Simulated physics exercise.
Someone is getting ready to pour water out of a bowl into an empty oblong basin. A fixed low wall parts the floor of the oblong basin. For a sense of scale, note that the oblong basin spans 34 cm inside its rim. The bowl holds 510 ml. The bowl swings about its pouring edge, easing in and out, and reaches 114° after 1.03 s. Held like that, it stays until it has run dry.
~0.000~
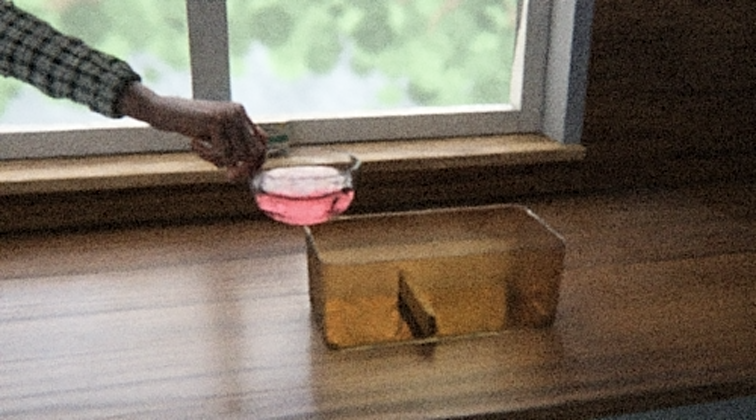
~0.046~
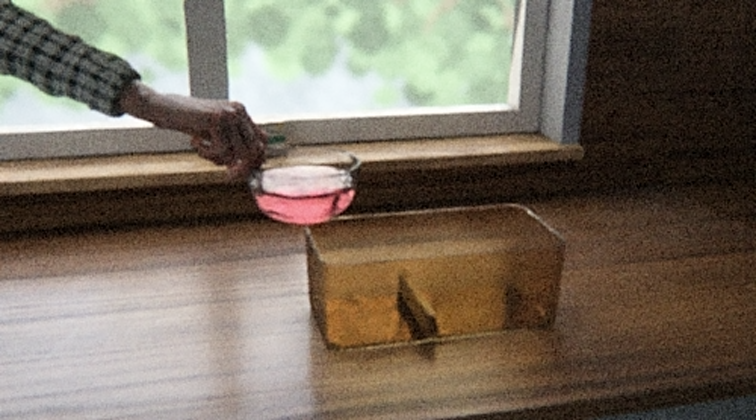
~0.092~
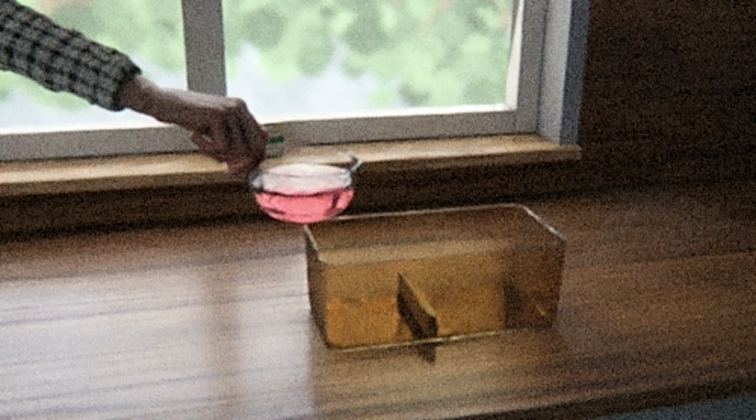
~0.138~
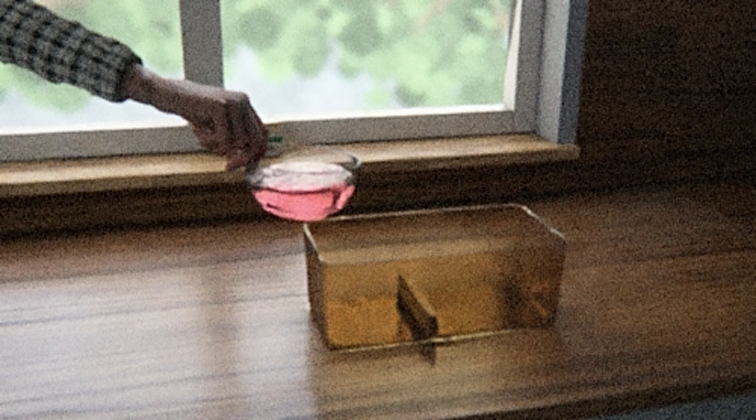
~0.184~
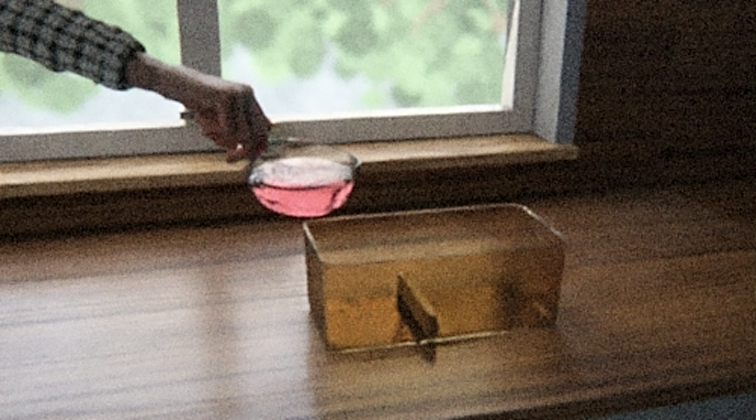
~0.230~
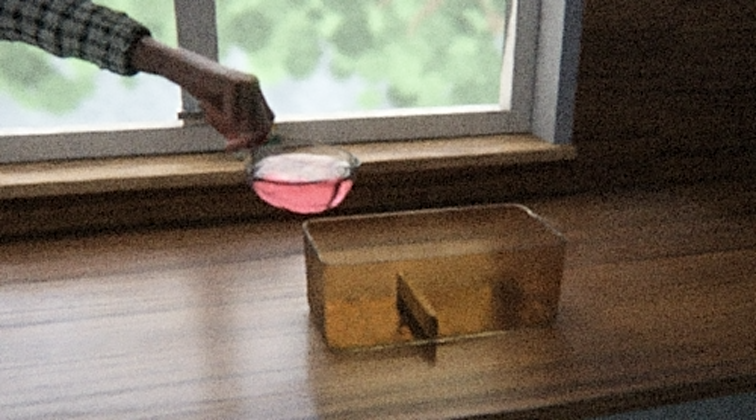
Wooden counter by a window, a hand in a checked sleeve slightly tilting a glass bowl of pink liquid above an amber basin.
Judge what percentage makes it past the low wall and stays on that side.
Some 85 per cent makes it over and stays.
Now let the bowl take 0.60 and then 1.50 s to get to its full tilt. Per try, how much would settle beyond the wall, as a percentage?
75 and 80 %.
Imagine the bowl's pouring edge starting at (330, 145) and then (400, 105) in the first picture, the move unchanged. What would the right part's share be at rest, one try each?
I'd expect close to 45 per cent and then close to 90 per cent.
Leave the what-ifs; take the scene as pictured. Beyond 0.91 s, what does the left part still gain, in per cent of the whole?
Near 2 in a hundred.
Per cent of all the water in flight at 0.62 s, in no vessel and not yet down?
Roughly 42 percent.
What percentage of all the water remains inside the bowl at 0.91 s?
1 in a hundred, give or take.
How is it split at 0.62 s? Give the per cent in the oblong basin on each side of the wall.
6 on the left, 0 on the right, roughly.
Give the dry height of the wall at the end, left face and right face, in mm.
On the left it's about 32 mm; on the right, about 20 mm.
Then, 0.62 s in, the tilt is 75° and 53 per cent is still to pour, 6 is left of the wall and 0 right of it.
Then, 0.91 s in, the tilt is 110° and 1 per cent is still to pour, 13 is left of the wall and 73 right of it.
Then, 1.21 s in, the tilt is 114° and 0 per cent is still to pour, 15 is left of the wall and 85 right of it.
Then, 1.53 s in, the tilt is 114° and 0 per cent is still to pour, 15 is left of the wall and 85 right of it.
Finally, 15 per cent lies left of the wall, 85 right of it and 0 outside.
